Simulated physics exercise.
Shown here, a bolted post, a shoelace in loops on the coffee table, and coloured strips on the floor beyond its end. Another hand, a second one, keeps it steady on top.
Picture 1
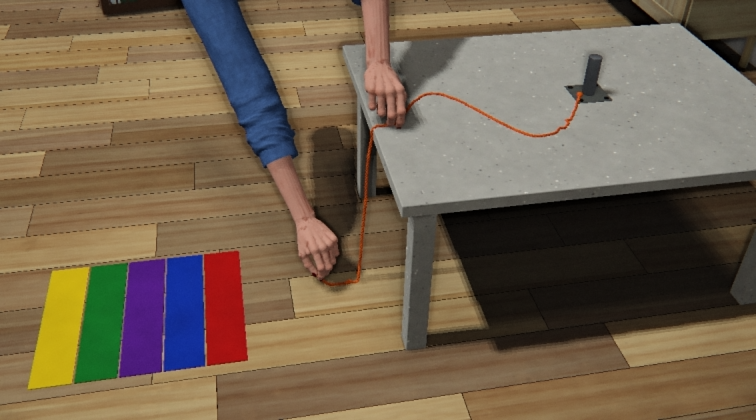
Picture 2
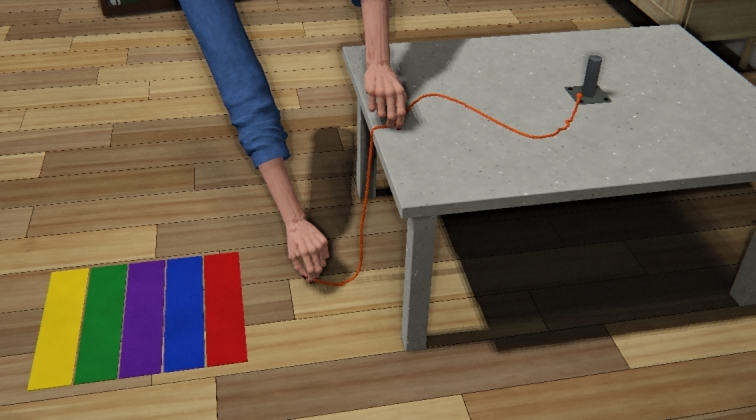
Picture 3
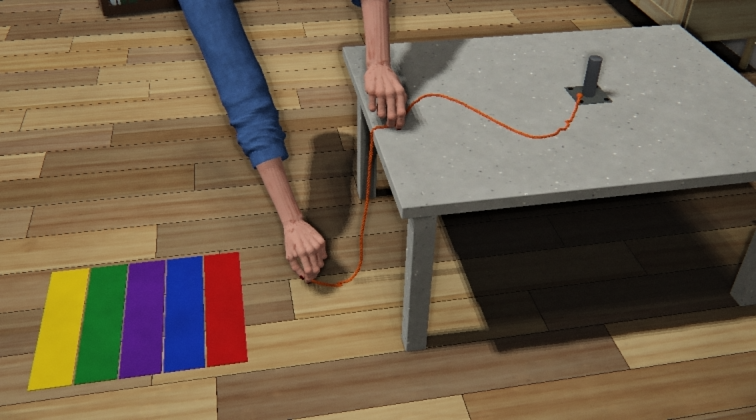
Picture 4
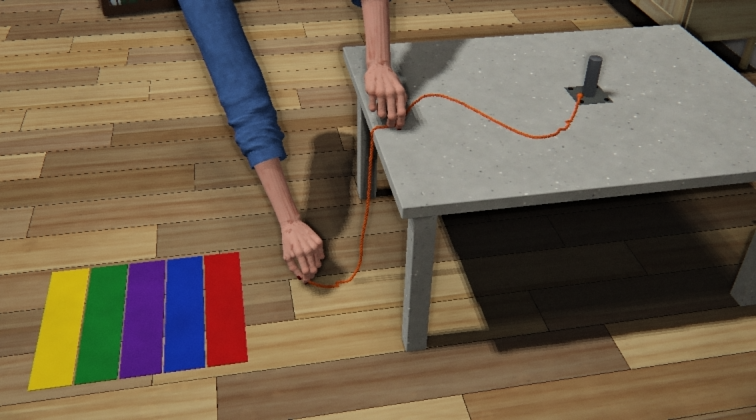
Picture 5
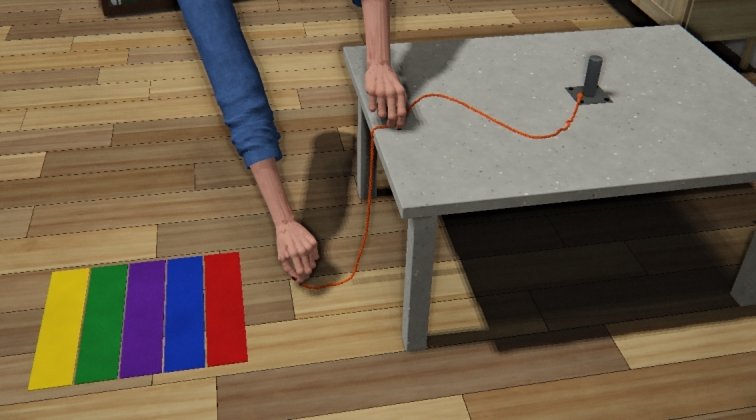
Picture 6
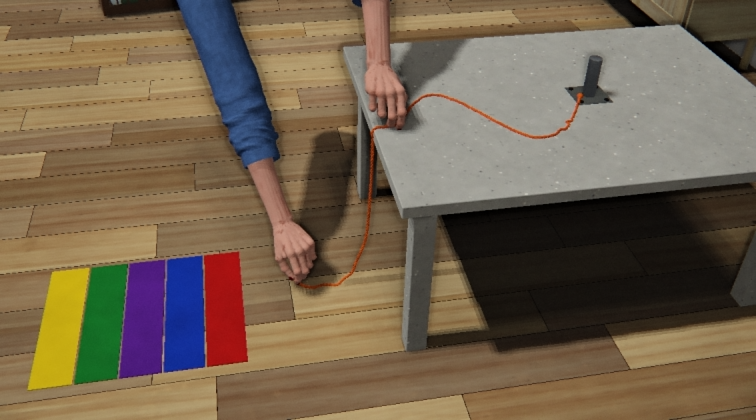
An orange shoelace curves across a grey coffee table on a wooden plank floor, seen from a fixed, raised viewpoint. It runs from a small dark post, under one hand at the table's left edge, down to another hand near the floor, with yellow, green, purple, blue and red strips lying at left. The lower hand draws the lace's end slightly leftward, while the upper hand stays still.
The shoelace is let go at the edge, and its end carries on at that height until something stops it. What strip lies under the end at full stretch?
The yellow one.
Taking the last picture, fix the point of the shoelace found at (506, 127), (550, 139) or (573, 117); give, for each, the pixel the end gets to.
First near (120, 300), then near (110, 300), then near (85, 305).
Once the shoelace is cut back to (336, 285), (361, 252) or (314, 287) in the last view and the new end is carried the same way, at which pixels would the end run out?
So, going through them: (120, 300) first, (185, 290) next, (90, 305) last.
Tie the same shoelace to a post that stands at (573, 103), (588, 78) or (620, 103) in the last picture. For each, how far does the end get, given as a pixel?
Roughly (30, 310), (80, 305) and (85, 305).
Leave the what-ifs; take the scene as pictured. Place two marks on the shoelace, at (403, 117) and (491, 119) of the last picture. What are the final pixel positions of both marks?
Final positions are (307, 167) and (429, 119), in that order.
Soon after, end near (142, 297); over purple.
After that, end near (89, 303); over green.
At the stop, end near (58, 307); over yellow. It gets as far as the yellow strip.
